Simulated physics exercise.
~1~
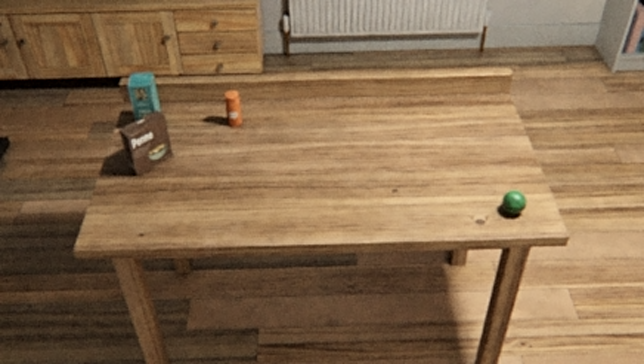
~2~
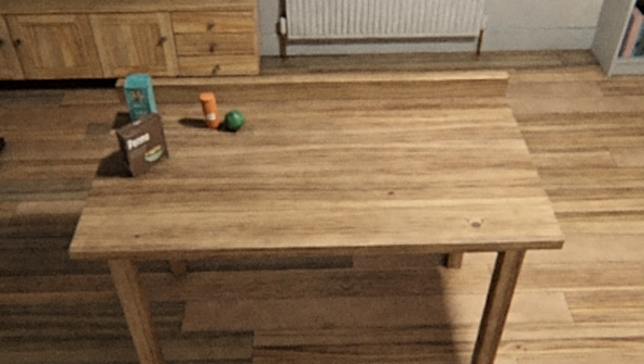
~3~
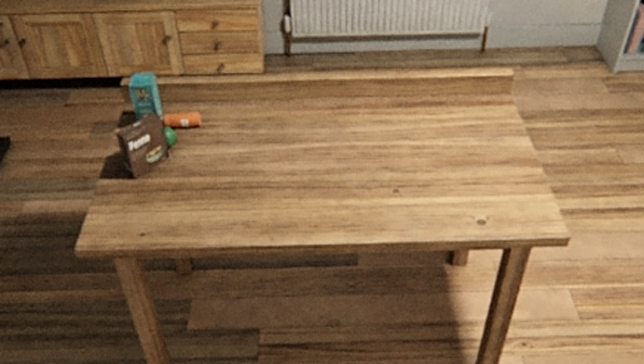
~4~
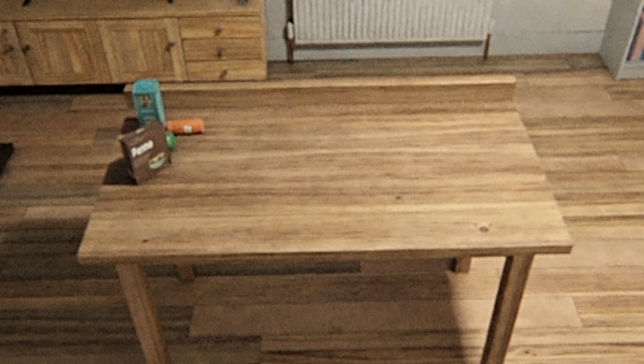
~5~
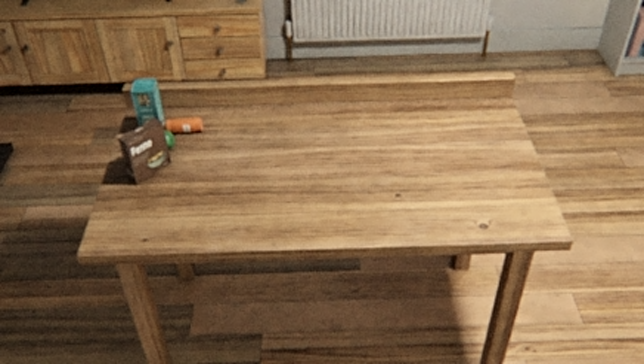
The clip opens on a wooden table with a low rail along its far side, where a turquoise carton, a brown packet and an upright orange shaker stand toward the left and a green ball sits near the right front corner. The ball rolls across the tabletop toward the far left and reaches the shaker. The shaker shifts left and topples onto its side, while the ball carries on left until it is beside the brown packet, partly hidden behind it. Both then stay put. At the end the shaker lies tipped over, and the carton and packet still stand.
